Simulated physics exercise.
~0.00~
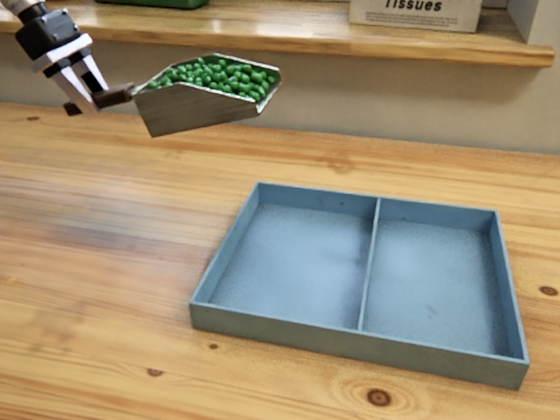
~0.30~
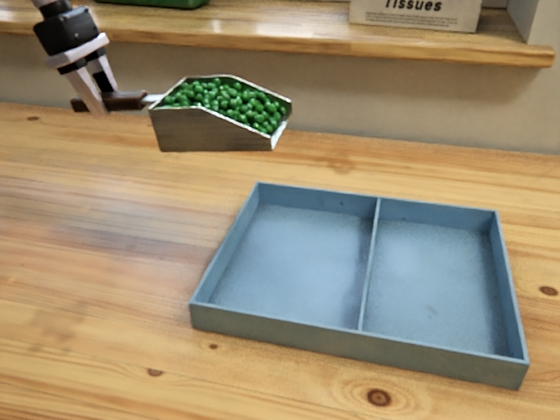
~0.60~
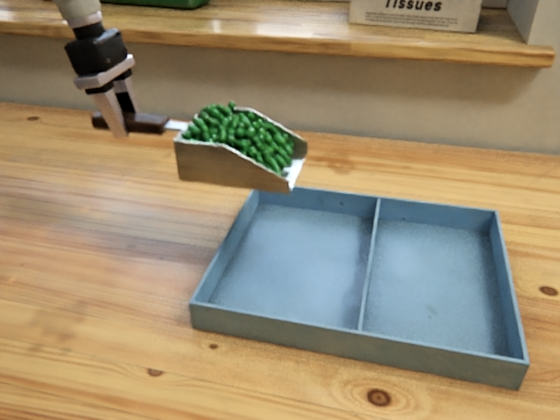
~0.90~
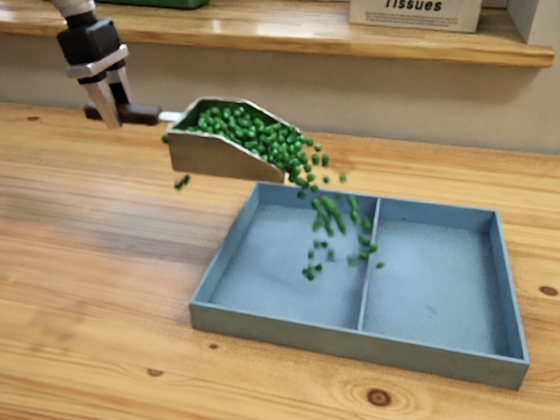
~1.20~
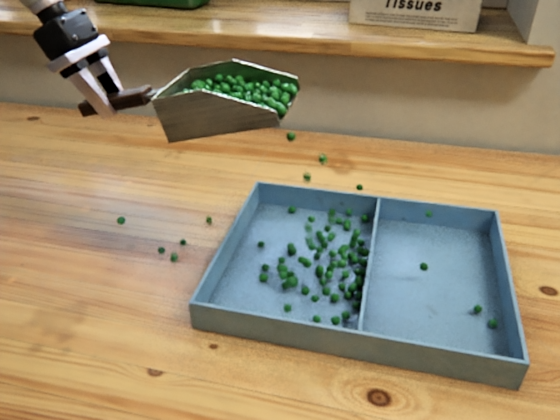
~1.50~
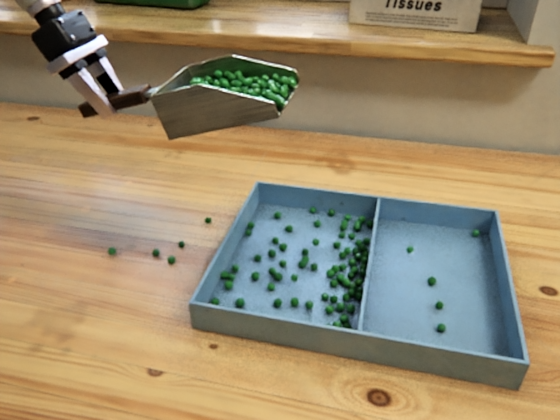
To begin with, a robot arm holds a metal scoop heaped with green beads above a wooden table, up and to the left of a blue tray split by a divider. The arm carries the scoop right and down, tipping its open front toward the tray. It then jerks back slightly, and a stream of beads spills over the front edge. The scoop rises and tilts back, keeping most of its load. The fallen beads scatter mainly across the tray's left section, with a few in the right section and several on the table.
